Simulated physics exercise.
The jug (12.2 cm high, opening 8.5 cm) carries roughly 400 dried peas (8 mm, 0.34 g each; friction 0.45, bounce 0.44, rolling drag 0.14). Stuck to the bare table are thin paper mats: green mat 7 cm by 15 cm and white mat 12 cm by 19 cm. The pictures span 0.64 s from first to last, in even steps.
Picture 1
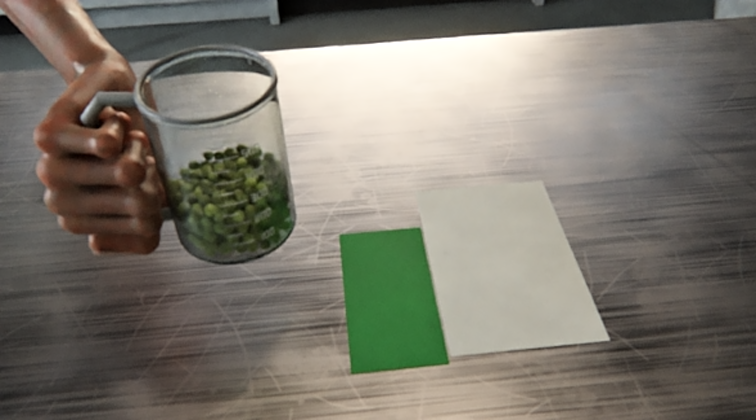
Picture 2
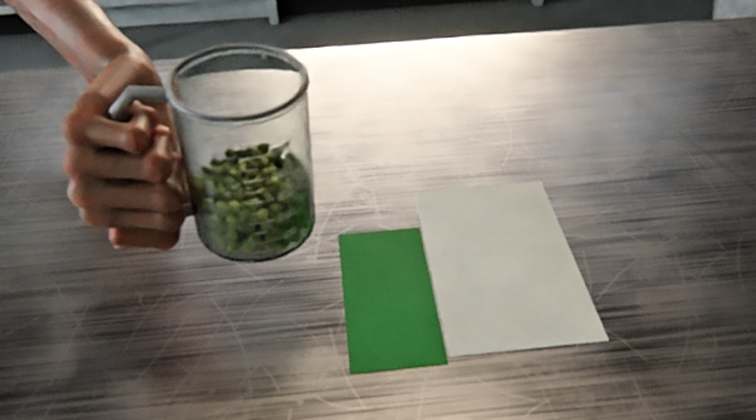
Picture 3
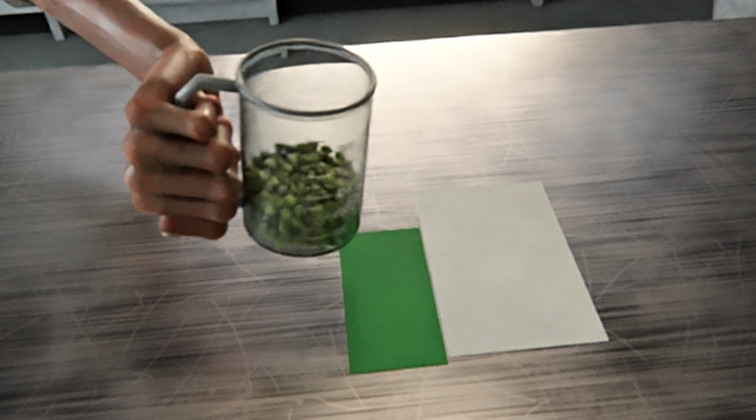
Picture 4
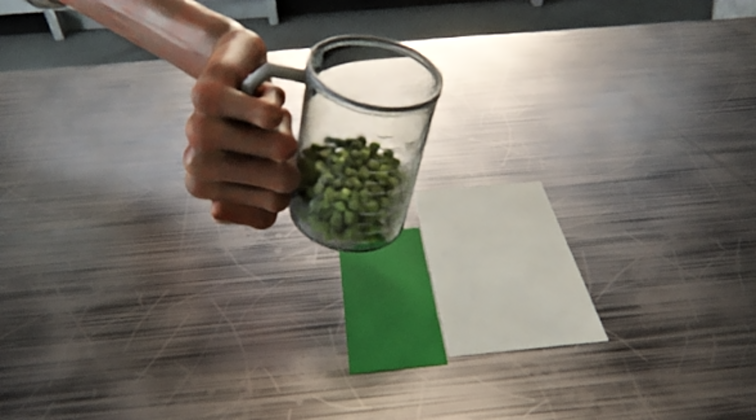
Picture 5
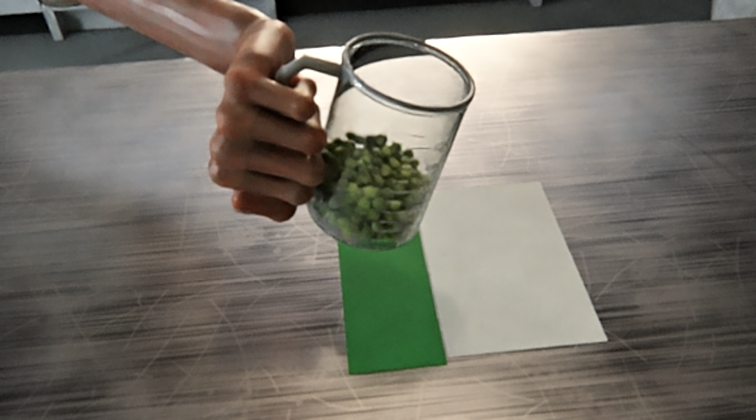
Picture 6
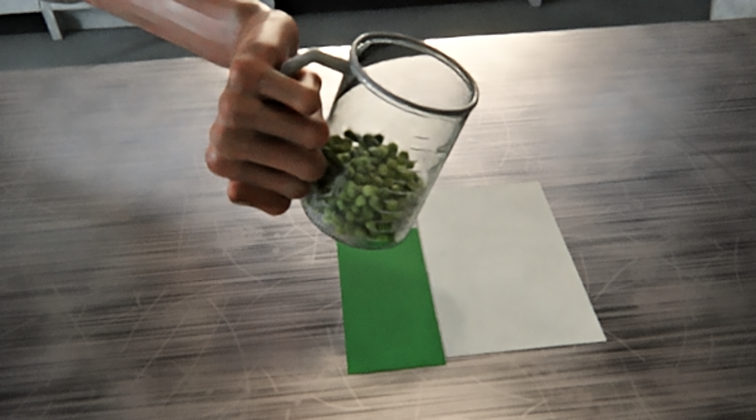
A hand reaching in from the upper left grips the handle of a clear jug partly filled with green peas, above a bare, scratched, brownish-grey table seen from above at an angle. A narrow green mat lies near the middle of the table, with a wider white one beside it on the right. The hand carries the jug rightward, tilting it gradually to the right, then keeps tilting it almost in place over the mats' far edges, while the view stays nearly still.
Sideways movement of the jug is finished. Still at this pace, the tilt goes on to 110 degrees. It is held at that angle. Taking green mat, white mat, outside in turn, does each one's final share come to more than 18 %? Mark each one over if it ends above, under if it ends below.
Green mat under, white mat over, off the mats under.
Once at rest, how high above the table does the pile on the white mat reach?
2.5 cm or so.
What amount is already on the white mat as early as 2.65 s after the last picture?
By then it is around 40 per cent.
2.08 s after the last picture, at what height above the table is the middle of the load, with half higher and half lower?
It's around 14 centimetres.
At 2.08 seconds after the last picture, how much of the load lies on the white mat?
Around 0 % at that point.
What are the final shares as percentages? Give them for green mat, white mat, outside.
In per cent, the green mat gets 5, the white mat 90 and outside 10.
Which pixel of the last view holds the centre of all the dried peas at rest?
Roughly at (497, 269).
Then, 0.79 s after the last picture, tilt 50 degrees; jug 100 %; middle of all pieces on or above the table near (347, 174).
Then, 1.46 s after the last picture, tilt 74 degrees; jug 100 %; middle of all pieces on or above the table near (341, 166).
Then, 2.08 s after the last picture, tilt 96 degrees; jug 100 %; middle of all pieces on or above the table near (344, 159).
Then, 2.65 s after the last picture, tilt 110 degrees; jug 60 %, white mat 40 %; middle of all pieces on or above the table near (429, 209).
In the end, jug 0 %, green mat 5 %, white mat 90 %, outside 10 %.
